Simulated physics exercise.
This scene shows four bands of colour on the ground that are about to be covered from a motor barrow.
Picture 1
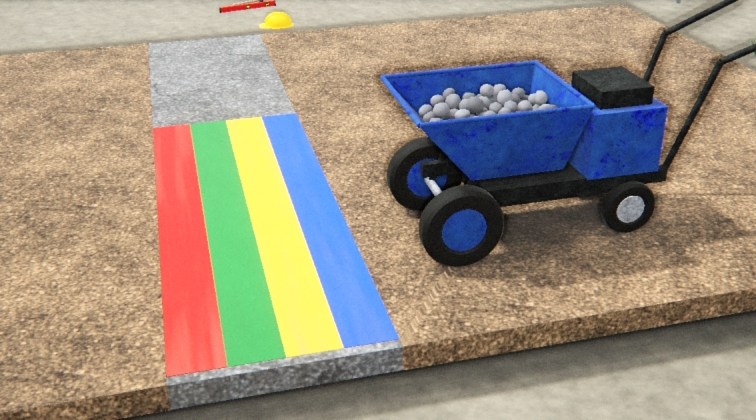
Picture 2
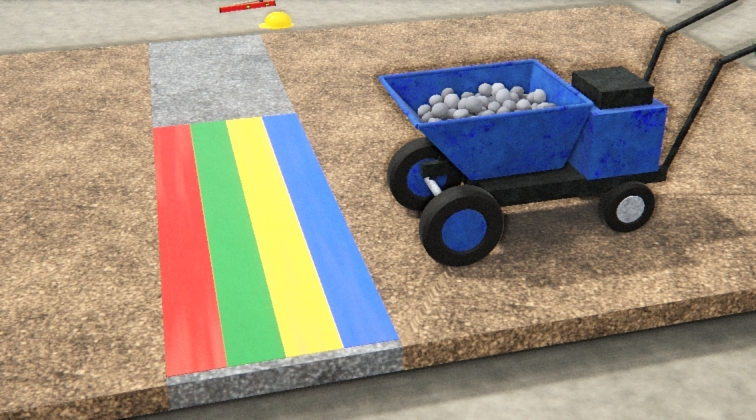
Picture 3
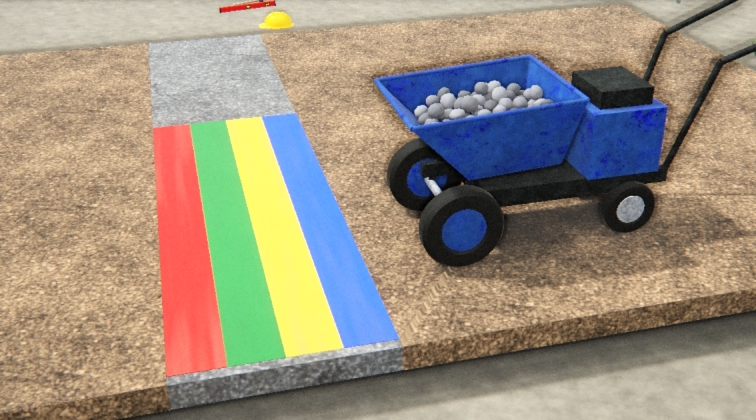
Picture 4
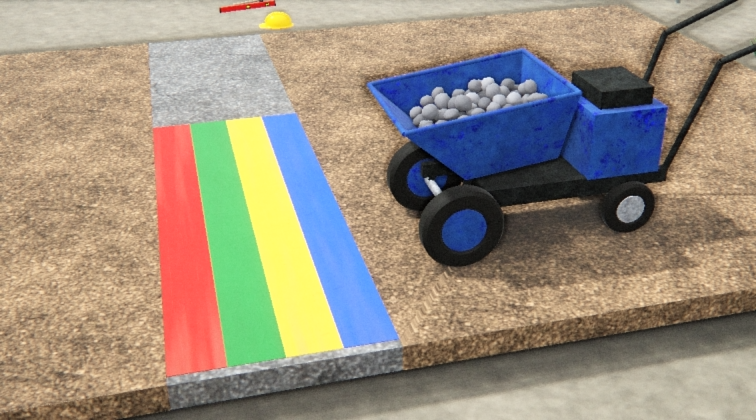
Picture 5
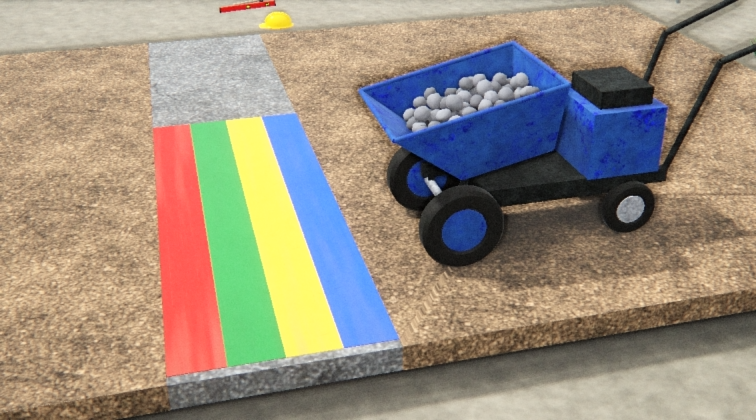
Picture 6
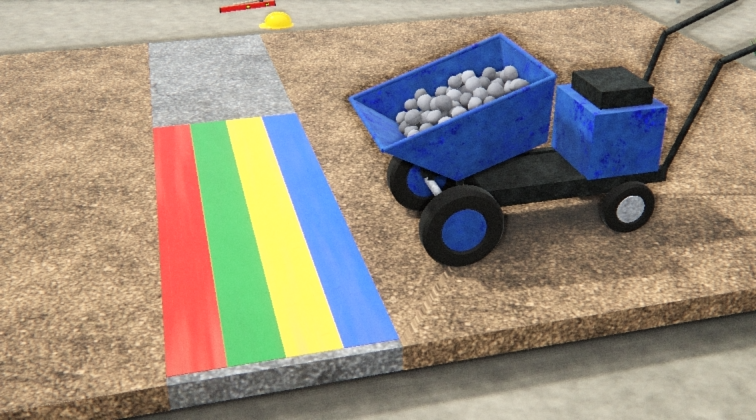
The blue skip of a motor barrow, loaded with round grey cobbles, tilts toward the left.
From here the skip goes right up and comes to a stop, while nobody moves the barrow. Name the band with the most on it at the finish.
The yellow one.
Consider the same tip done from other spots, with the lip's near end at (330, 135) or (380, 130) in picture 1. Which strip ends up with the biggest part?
Going by the pictures, the first try gives the strip in red and the second gives that green strip.
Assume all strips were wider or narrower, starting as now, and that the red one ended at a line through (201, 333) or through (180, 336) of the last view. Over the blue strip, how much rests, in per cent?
Respectively 10 and 10 percent.
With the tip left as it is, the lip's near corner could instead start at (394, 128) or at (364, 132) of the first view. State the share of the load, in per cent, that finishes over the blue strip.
0 % for the first, 0 % for the second.
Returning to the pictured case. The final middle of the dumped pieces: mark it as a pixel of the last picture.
Close to (283, 249) in the last picture.
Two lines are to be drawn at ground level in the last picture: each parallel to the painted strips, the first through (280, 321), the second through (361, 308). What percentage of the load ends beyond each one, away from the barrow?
That's 20 in a hundred for the first and 70 in a hundred for the second.
Shortly afterwards, skip tipped steeply; the whole lot in the skip.
Next, skip tipped right over; the bulk in the skip; a little over the blue strip; near a quarter over the yellow strip; only a few over the green strip.
Some moments later, skip tipped right over; near a third in the skip; a little over the blue strip; near a third over the yellow strip; a little over the green strip; only a few over the red strip; only a few off the paint.
In the end, skip tipped right over; near a third in the skip; a little over the blue strip; near a third over the yellow strip; a little over the green strip; only a few over the red strip; only a few off the paint.
